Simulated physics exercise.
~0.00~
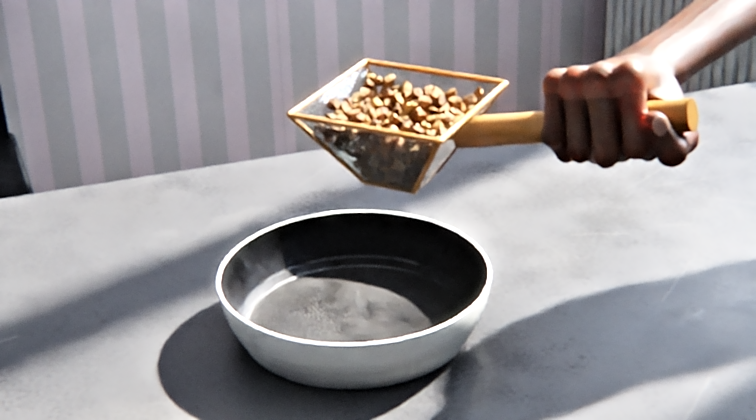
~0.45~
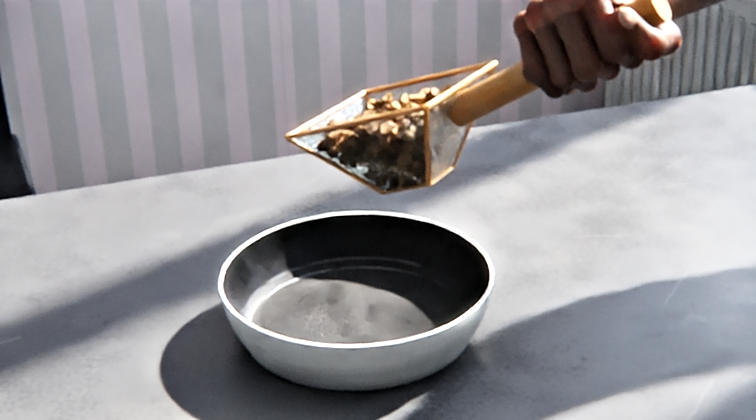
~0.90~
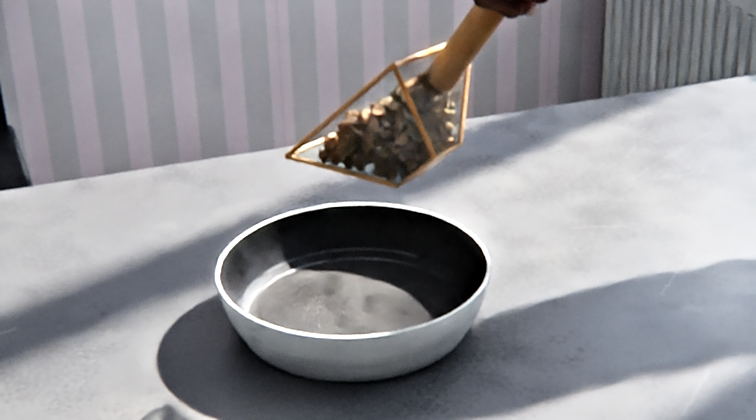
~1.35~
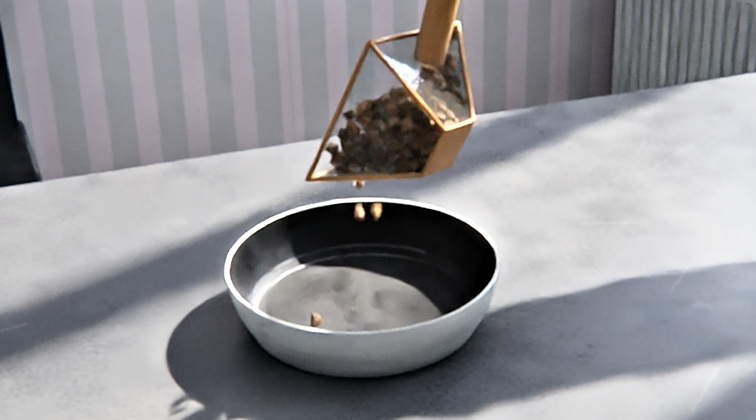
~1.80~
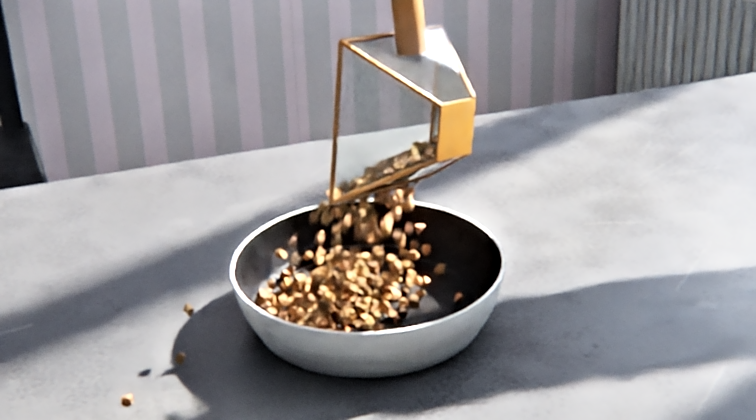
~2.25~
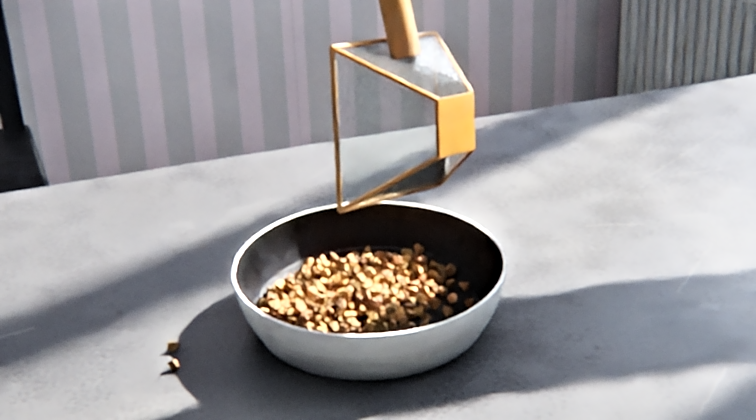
Golden-brown puffed grains tumbled from a glass scoop with a wooden handle as a hand tipped it steadily over a pale, dark-lined pan. A few bounced onto the grey table, but nearly all settled in the pan, leaving the scoop empty.
